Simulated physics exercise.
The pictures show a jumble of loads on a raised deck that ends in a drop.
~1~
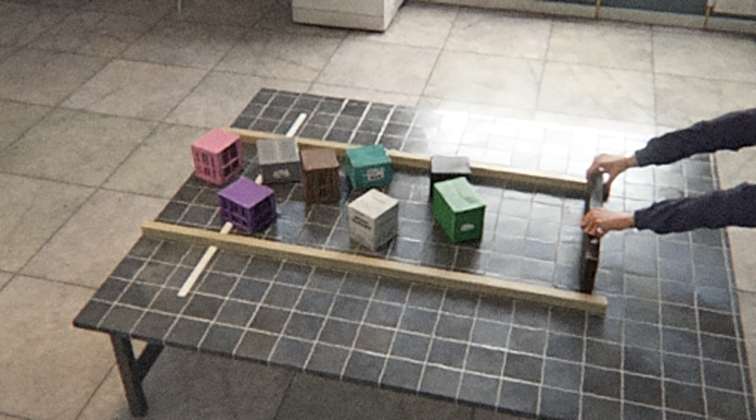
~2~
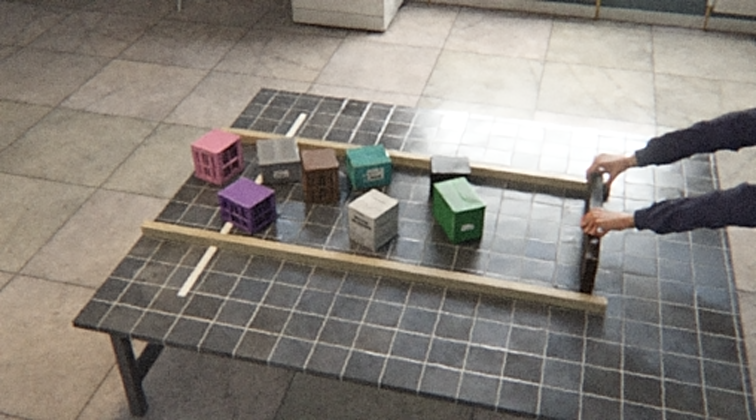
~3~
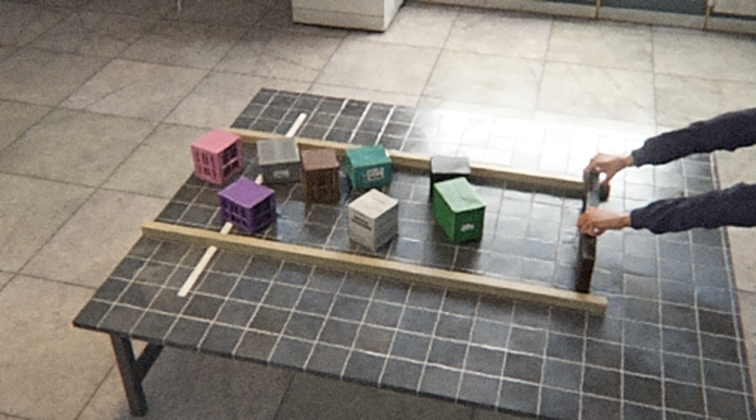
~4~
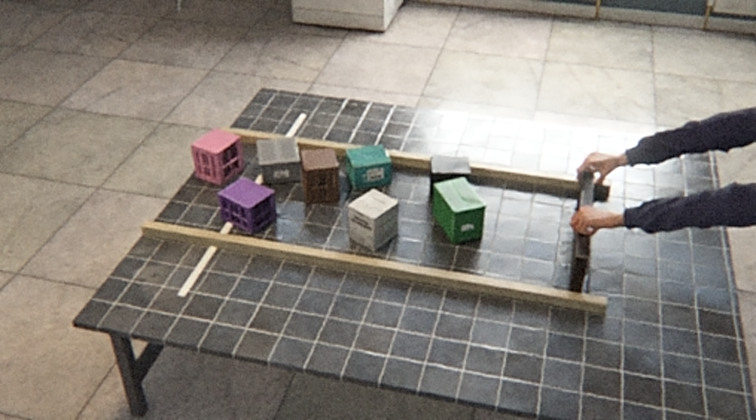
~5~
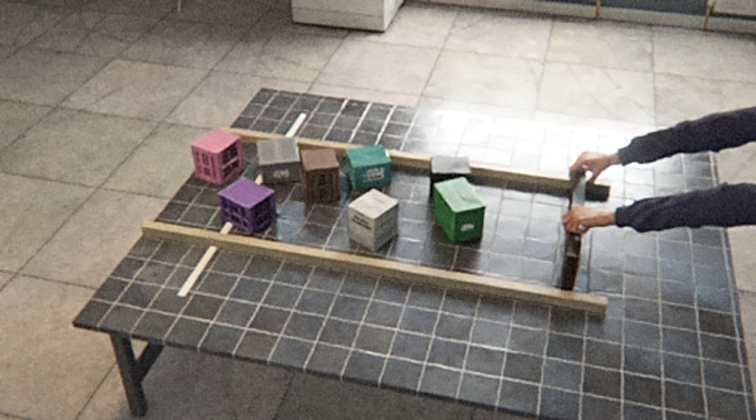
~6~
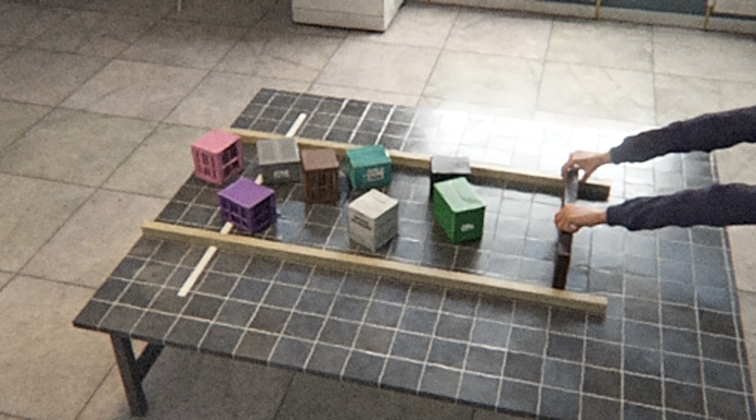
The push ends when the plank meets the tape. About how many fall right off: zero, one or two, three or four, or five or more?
As it turns out, the number that fall off is one or two.
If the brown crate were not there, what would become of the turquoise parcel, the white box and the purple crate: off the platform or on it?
The turquoise parcel holds on; the white box remains up; the purple crate does not fall.
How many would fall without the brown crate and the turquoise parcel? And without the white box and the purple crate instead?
1 in the first case, 2 in the second.
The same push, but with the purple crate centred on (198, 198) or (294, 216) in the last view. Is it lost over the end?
The purple crate does not fall; survives.
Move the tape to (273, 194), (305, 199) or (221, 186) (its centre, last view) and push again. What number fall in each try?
The counts: 1, 0 and 5.
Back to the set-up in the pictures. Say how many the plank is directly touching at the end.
The number is 3.
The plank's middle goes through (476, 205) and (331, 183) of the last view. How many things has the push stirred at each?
At the one place 1, at the other 7.
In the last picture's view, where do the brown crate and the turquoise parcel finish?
The brown crate stops around (204, 159); the turquoise parcel around (223, 140).
A little later, none off yet; pink crate at rest near (218, 157); purple crate at rest near (248, 205); grey tote at rest near (279, 161).
When it is over, the number that fall off is one or two; down, grey tote and pink crate.
